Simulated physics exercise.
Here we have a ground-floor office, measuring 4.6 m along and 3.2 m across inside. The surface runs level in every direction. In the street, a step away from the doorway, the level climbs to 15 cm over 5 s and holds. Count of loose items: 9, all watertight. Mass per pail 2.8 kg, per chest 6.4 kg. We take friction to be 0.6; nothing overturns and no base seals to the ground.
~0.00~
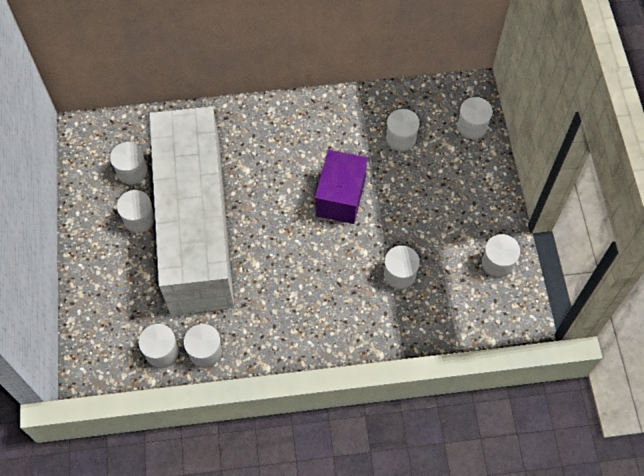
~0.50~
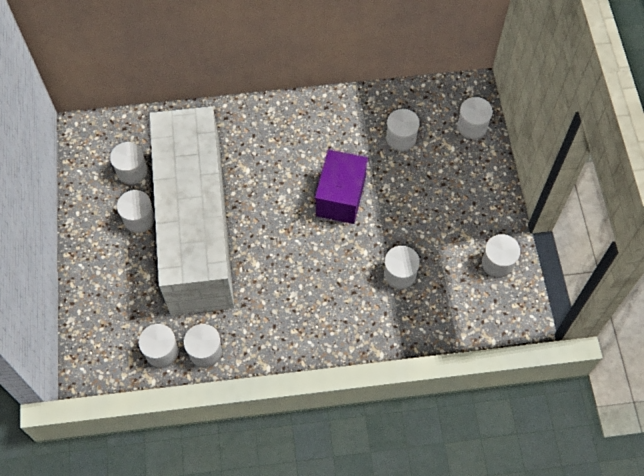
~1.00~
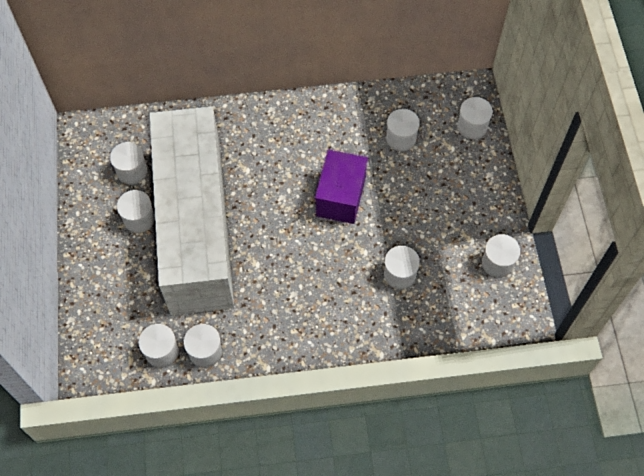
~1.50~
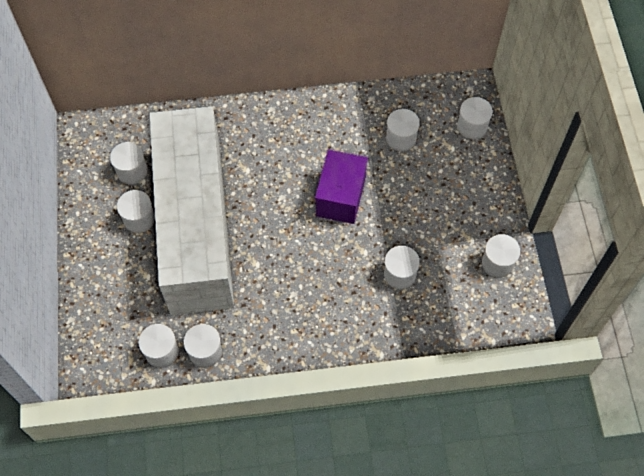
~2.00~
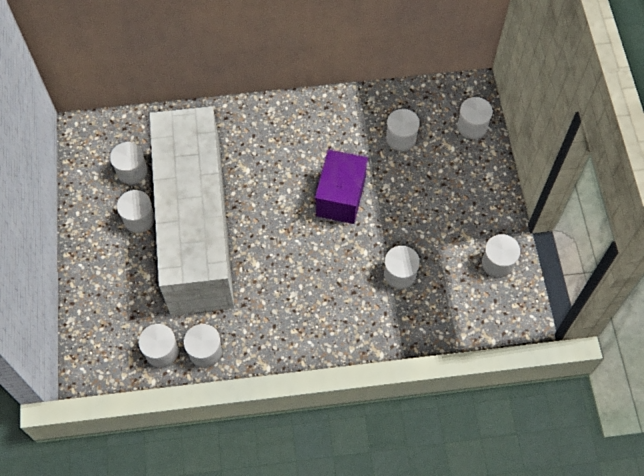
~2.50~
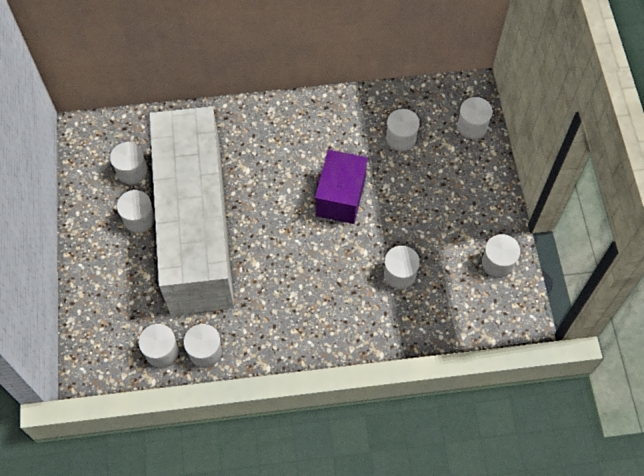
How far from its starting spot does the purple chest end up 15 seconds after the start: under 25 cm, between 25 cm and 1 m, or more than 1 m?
It ends up more than 1 m away.
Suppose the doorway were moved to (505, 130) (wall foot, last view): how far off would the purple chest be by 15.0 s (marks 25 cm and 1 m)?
In that case the purple chest would have gone a great distance.
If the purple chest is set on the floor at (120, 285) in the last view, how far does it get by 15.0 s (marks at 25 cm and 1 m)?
Looks like it is swept a long way.
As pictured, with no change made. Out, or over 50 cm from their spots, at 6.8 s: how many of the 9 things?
2.
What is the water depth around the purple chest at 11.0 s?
Roughly 6 cm at that moment.
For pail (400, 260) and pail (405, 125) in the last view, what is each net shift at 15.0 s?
Respectively 250 and 60 centimetres.
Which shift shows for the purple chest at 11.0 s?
By that time, close to 120 cm.
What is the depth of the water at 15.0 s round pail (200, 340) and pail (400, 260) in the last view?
Some 10 cm at the first, some 10 cm at the second.
After 3.5 s the purple chest is near (342, 177), 0.0 m from its start, aground; 0 afloat.
After 6.8 s the purple chest is near (329, 171), 0.1 m from its start, aground; 1 afloat.
After 11.0 s the purple chest is near (286, 87), 1.2 m from its start, afloat; 7 afloat.
After 15.0 s the purple chest is near (483, 94), 1.7 m from its start, afloat; 9 afloat.
